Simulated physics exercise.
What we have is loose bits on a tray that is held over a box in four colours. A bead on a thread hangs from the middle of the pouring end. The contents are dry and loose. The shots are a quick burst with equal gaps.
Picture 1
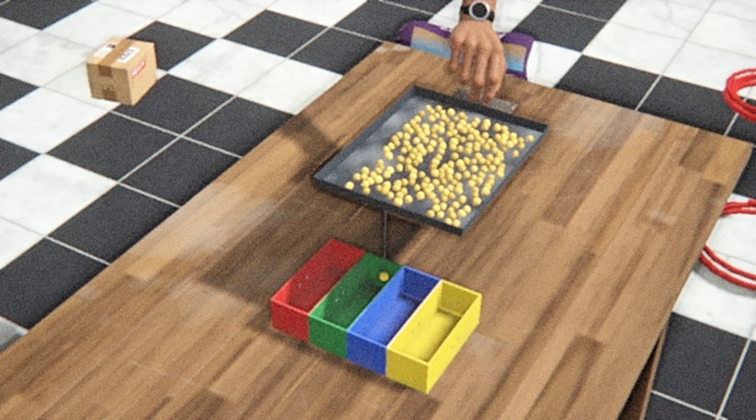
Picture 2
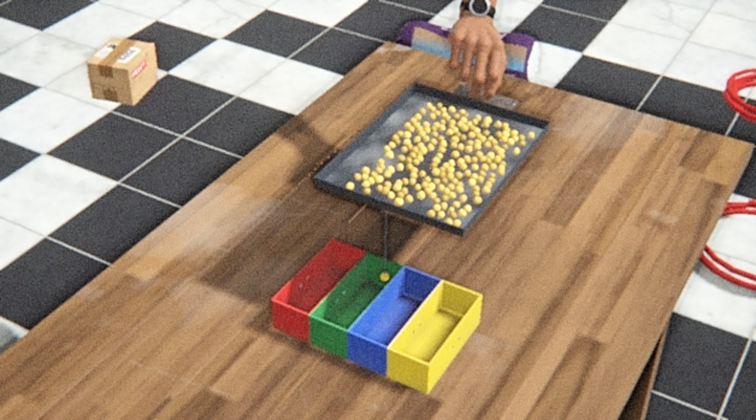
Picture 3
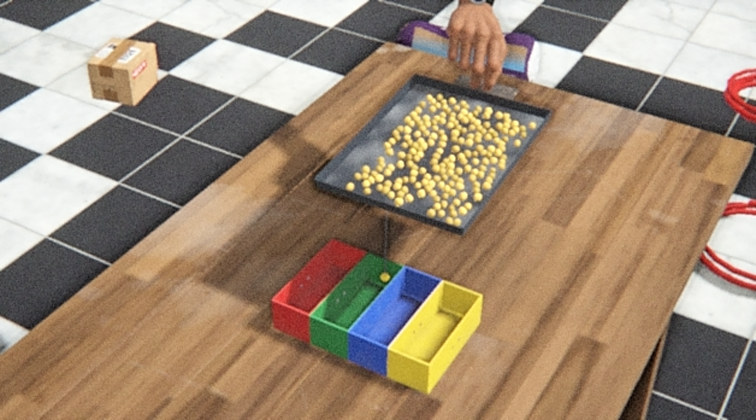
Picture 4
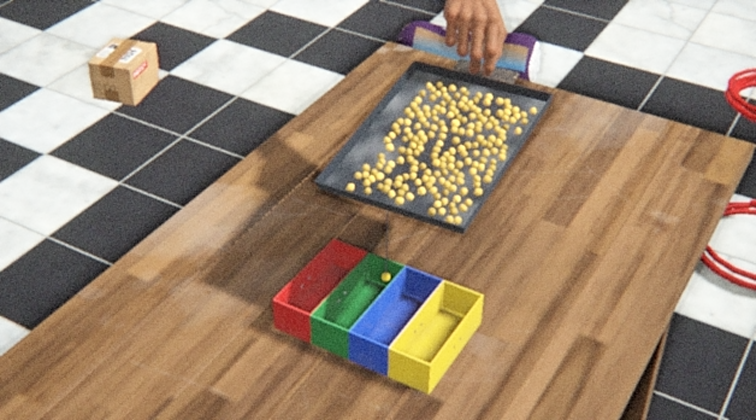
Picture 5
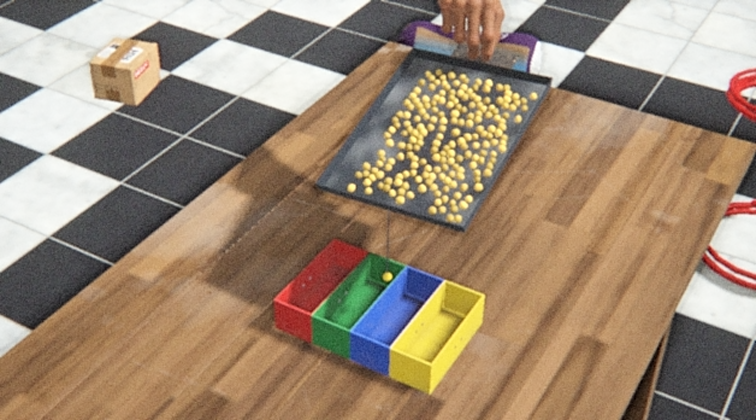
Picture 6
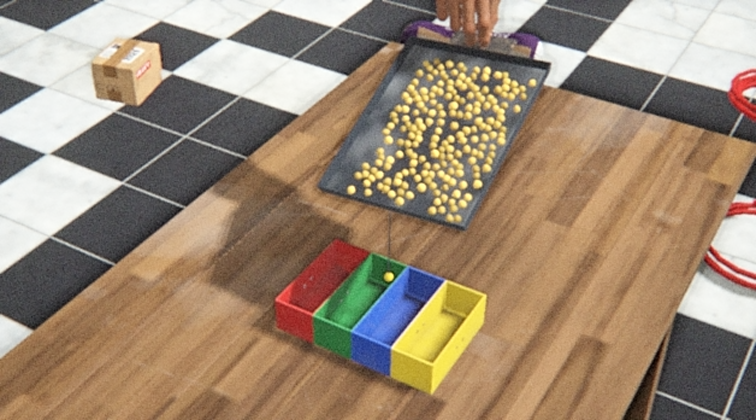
In the video, a hand at the far edge of a dark tray of loose yellow balls gradually raises that side, tilting the tray toward a box with red, green, blue and yellow cells, while the balls stay on it.
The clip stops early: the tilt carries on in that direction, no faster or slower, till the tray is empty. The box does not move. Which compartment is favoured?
Most goes to the red cell.
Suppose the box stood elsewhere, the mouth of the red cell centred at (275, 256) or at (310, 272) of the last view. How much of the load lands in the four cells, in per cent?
Roughly 90 per cent, and 90 per cent.
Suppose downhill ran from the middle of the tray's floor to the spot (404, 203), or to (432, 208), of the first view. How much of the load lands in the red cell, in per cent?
First some 10, then 0 per cent.
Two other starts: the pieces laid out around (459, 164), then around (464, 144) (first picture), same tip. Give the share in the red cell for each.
About 30 and 30 per cent.
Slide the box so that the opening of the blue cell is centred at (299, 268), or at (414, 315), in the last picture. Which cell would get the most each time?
At the first place the yellow cell, at the second that red cell.
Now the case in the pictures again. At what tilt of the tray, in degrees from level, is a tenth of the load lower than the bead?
At about 75°.
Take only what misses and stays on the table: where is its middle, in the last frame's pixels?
Around (243, 334).
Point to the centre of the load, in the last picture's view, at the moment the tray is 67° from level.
Around (373, 188).
Shortly afterwards, tray tipped steeply; all but a few on the tray; a little falling or outside the box.
Next, tray tipped past a quarter turn; near two thirds on the tray; a little in the red cell; a little in the green cell; only a few in the blue cell; a little falling or outside the box.
Some moments later, tray tipped past a quarter turn; near a third in the red cell; near a quarter in the green cell; near a quarter in the blue cell; only a few in the yellow cell; a little falling or outside the box.
In the end, tray tipped past a quarter turn; near a third in the red cell; near a quarter in the green cell; near a quarter in the blue cell; only a few in the yellow cell; a little outside the box.
